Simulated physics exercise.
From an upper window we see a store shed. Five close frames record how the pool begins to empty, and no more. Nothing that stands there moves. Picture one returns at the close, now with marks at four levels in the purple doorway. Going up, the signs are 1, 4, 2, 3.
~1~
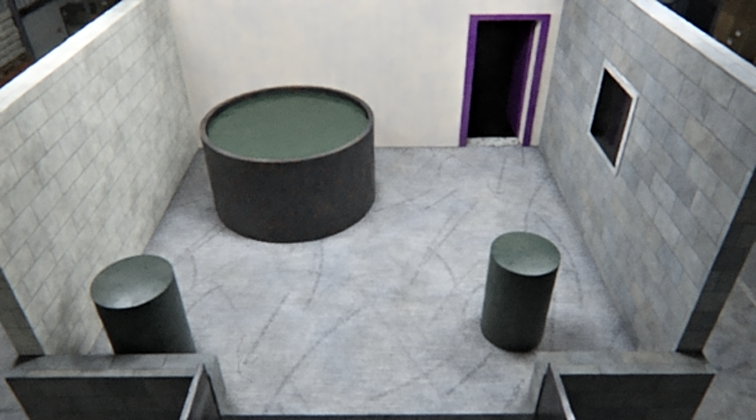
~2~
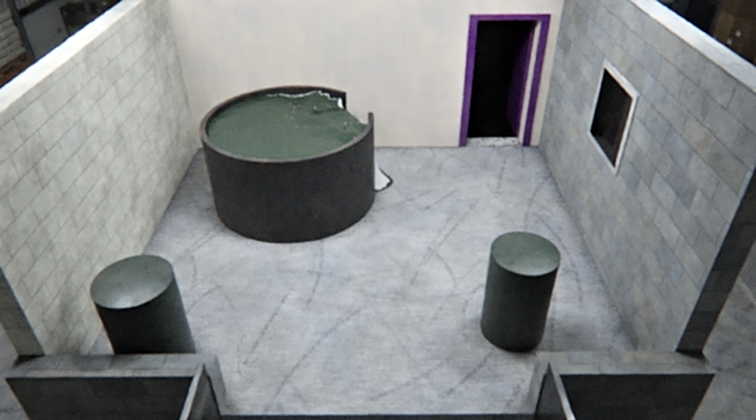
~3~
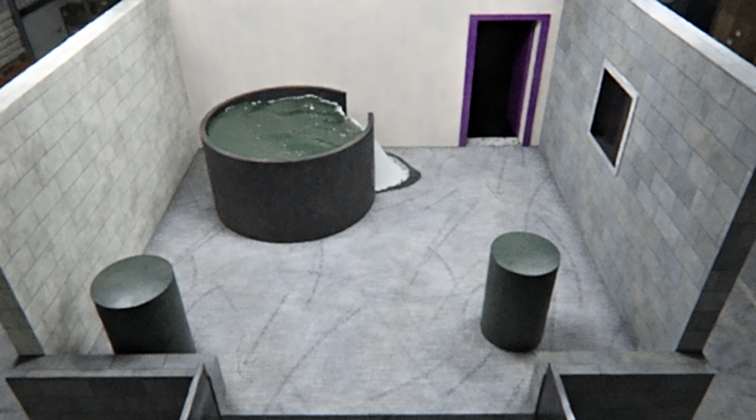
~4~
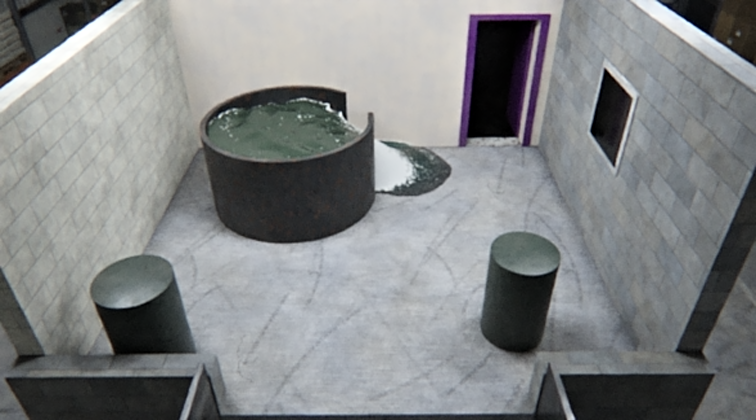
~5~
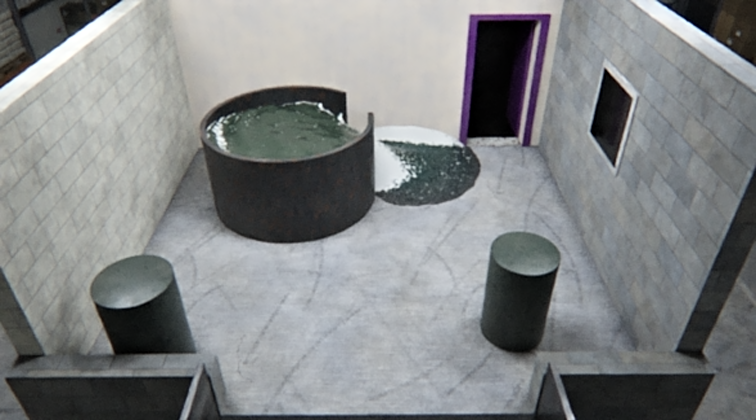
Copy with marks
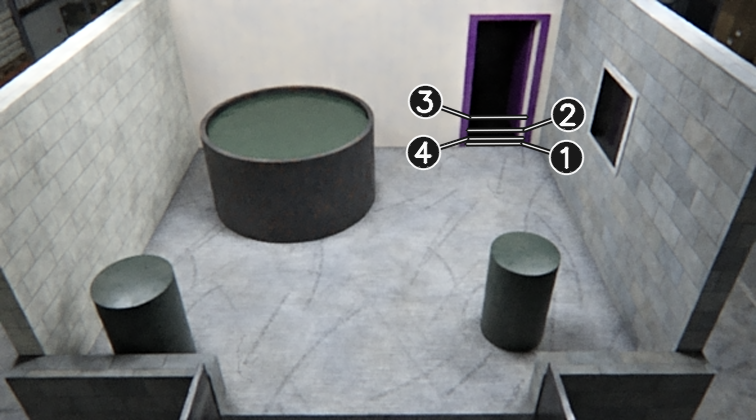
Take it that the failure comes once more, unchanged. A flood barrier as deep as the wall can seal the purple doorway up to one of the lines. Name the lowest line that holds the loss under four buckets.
Use line 3.
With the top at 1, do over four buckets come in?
Yes, that goes wrong.
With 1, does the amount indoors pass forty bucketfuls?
Yes, clearly.
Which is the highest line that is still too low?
2.
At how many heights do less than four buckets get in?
One.
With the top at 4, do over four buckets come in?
Yes, it does.
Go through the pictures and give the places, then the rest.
Water in the pool at rest, its middle at (289, 124); foot of the purple doorway at (494, 146); open gate at (377, 349), in the first frame.
Front seen at (377, 187), 1 % of the ground wet, in the second frame.
Front seen at (414, 176), 4 % of the ground wet, in the third frame.
Front seen at (444, 166), 7 % of the ground wet, in the fourth frame.
Front seen at (467, 149), 12 % of the ground wet, in the fifth frame.
On the marked copy, 1 at (494, 143); 2 at (496, 130); 3 at (497, 117); 4 at (495, 138); from the bottom up 1, 4, 2, 3.
Choosing 1, dozens of bucketfuls pour in.
Choosing 2, about 11 bucketfuls get in.
Choosing 3, a bucket or two gets in.
Choosing 4, dozens of bucketfuls pour in.
